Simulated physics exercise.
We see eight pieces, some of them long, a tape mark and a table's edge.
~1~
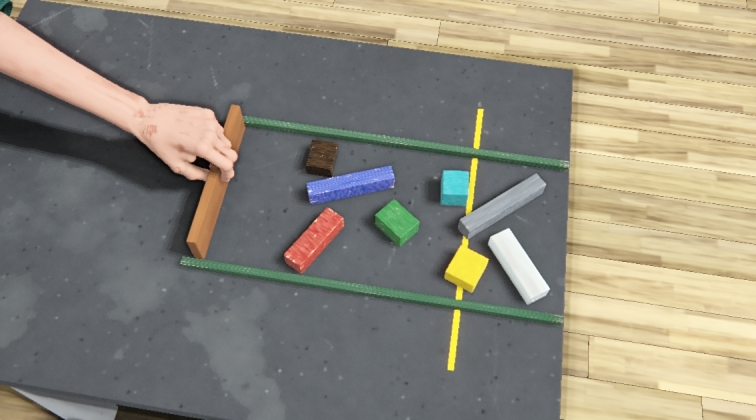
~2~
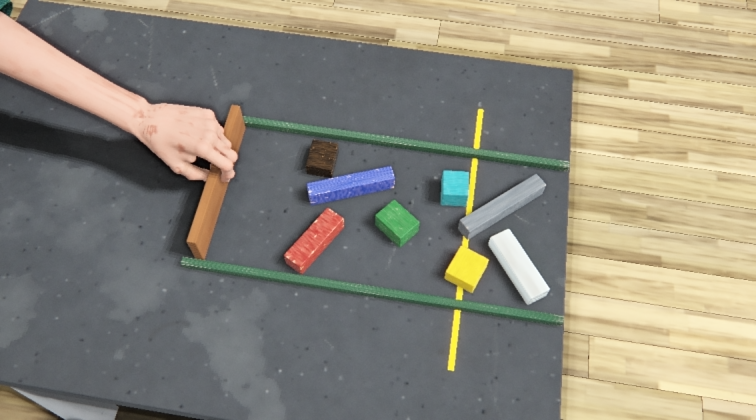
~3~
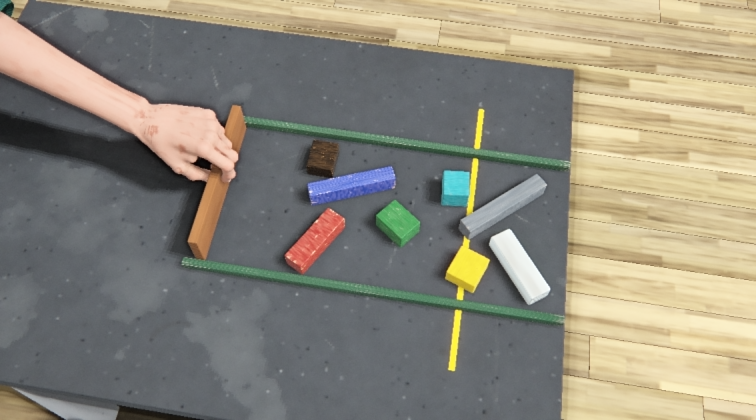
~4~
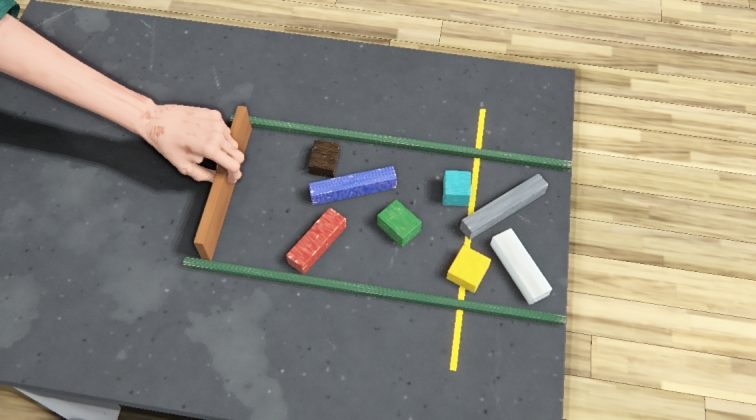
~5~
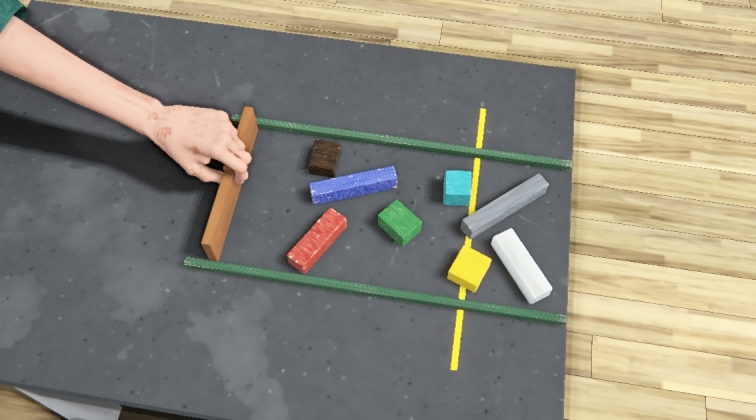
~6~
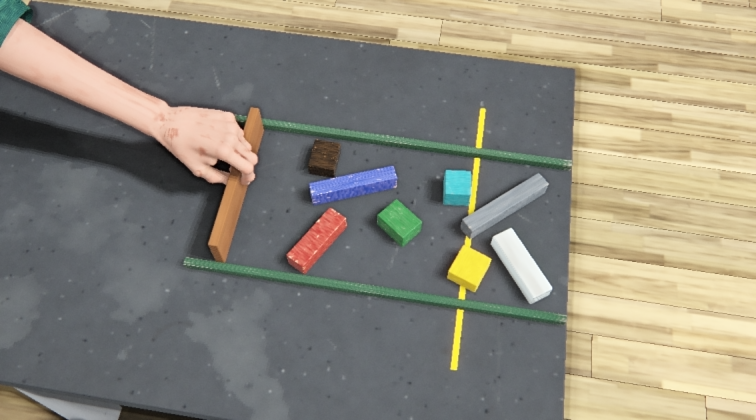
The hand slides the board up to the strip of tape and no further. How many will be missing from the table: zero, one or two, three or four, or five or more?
The number that fall off is zero.
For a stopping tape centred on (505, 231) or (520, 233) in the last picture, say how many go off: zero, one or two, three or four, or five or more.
The falls would be either one or two; one or two.
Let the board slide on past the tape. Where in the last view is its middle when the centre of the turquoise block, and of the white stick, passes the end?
About (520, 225), and (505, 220) for the other.
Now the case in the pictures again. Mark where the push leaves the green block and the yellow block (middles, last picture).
First (504, 252), then (505, 287).
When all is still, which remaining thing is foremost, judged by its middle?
Foremost is the grey bar.
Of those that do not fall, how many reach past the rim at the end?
It comes to 2.
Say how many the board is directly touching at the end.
3 of them.
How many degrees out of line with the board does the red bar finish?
About 0°.
Soon after, none off yet; white stick at rest near (521, 265); grey bar at rest near (505, 206); yellow block at rest near (469, 268).
After that, none off yet; white stick moving near (525, 268); grey bar displaced a little near (524, 206); yellow block displaced a little near (480, 280).
In the end, the number that fall off is zero.
